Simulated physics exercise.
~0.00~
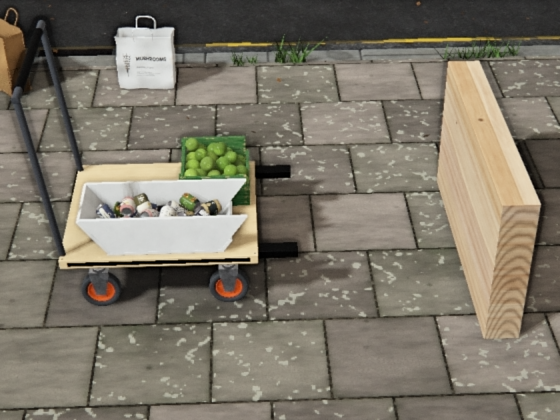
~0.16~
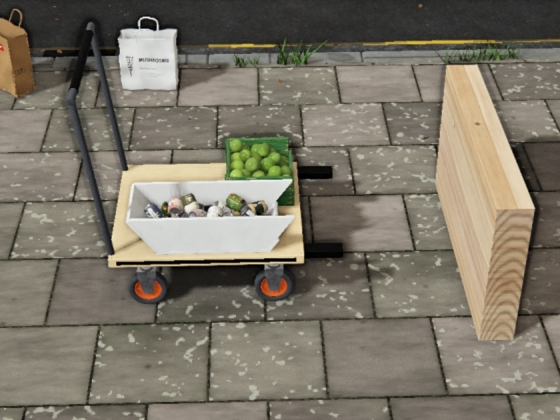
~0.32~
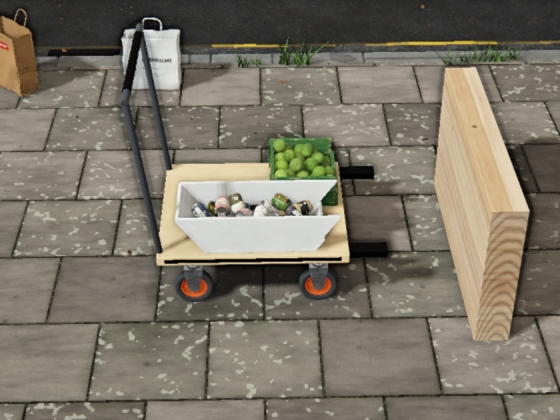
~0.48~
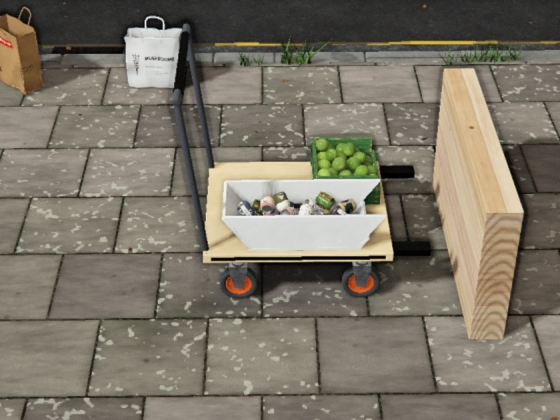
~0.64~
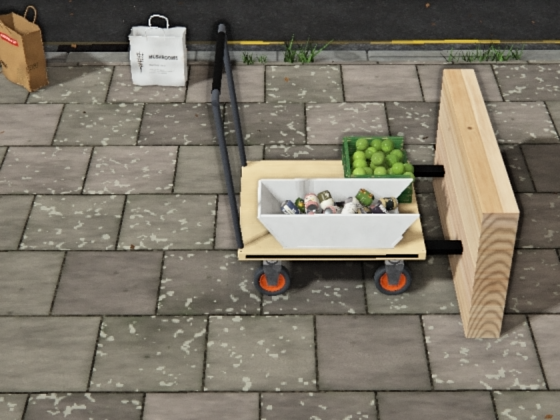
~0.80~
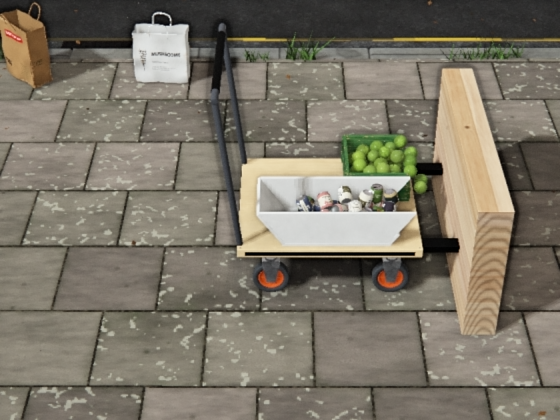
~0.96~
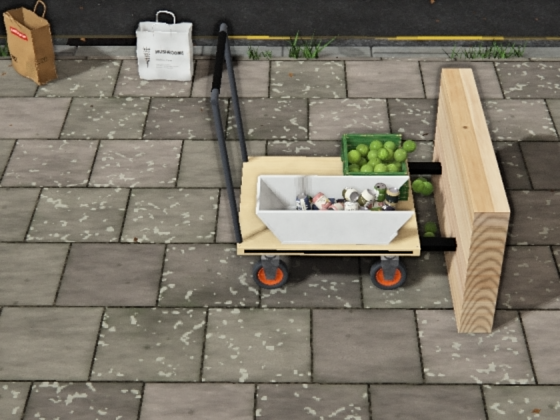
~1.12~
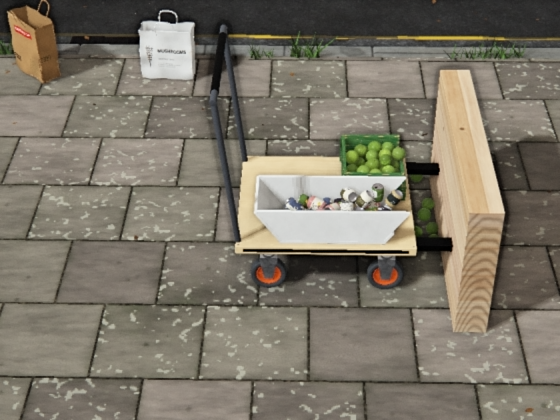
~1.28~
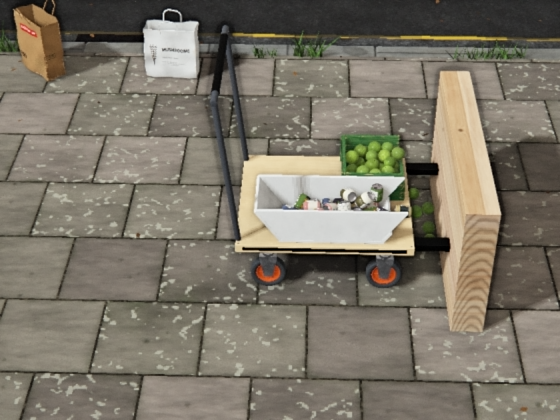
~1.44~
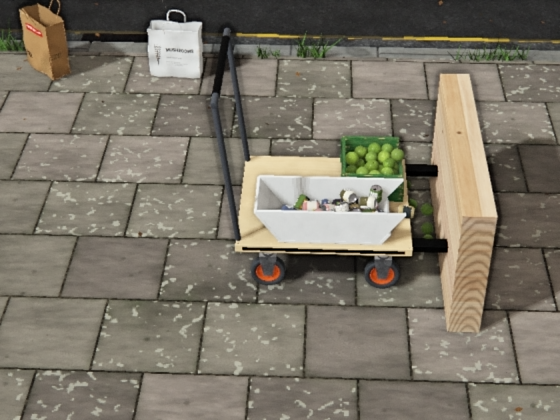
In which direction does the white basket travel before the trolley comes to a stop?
The white basket travels to the right, riding on the trolley towards the wooden wall.
